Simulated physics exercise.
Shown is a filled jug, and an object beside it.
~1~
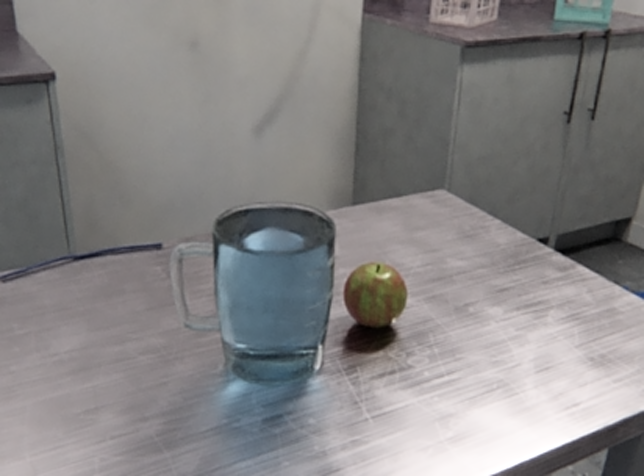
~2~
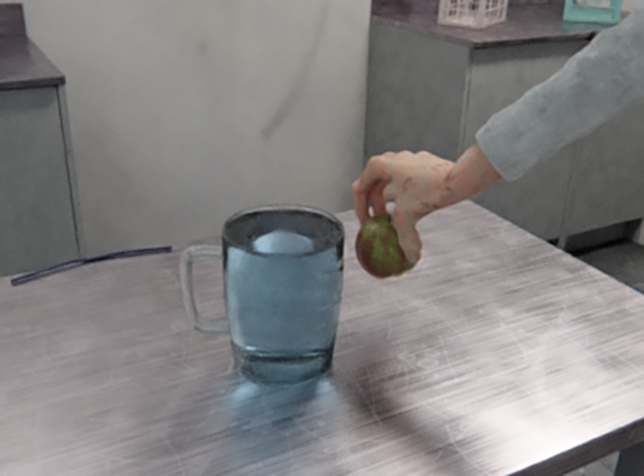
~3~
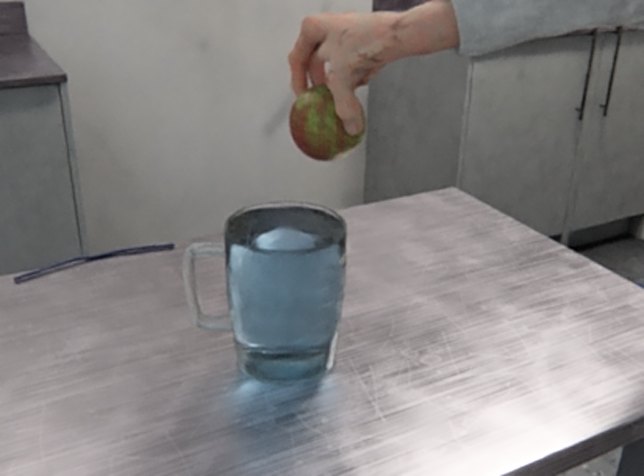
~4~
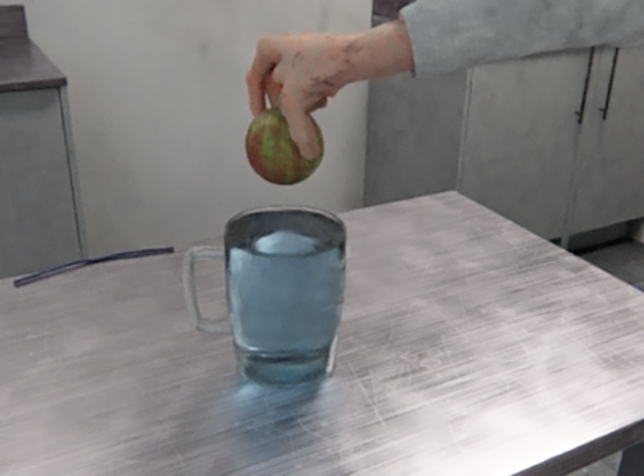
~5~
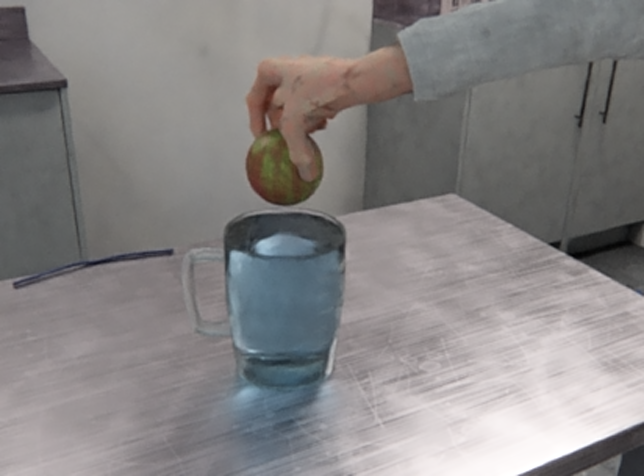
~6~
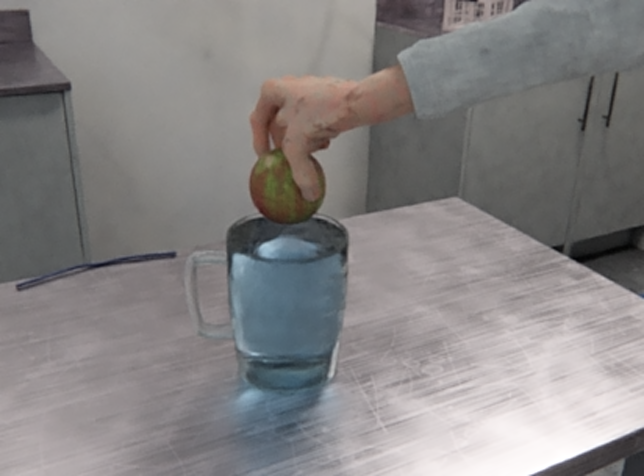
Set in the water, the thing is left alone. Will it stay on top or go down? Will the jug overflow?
It stays up; the jug spills.
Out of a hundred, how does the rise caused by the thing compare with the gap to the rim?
Reading: Approximately 320 %.
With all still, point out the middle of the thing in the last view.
I'd say somewhere about (288, 249).
Soon after, the apple enters the water; the jug is full to the brim; some has gone over the rim.
Later, the apple comes up again; the jug is full to the brim; some has gone over the rim.
In the end, the apple floats; the jug is full to the brim; some has gone over the rim.
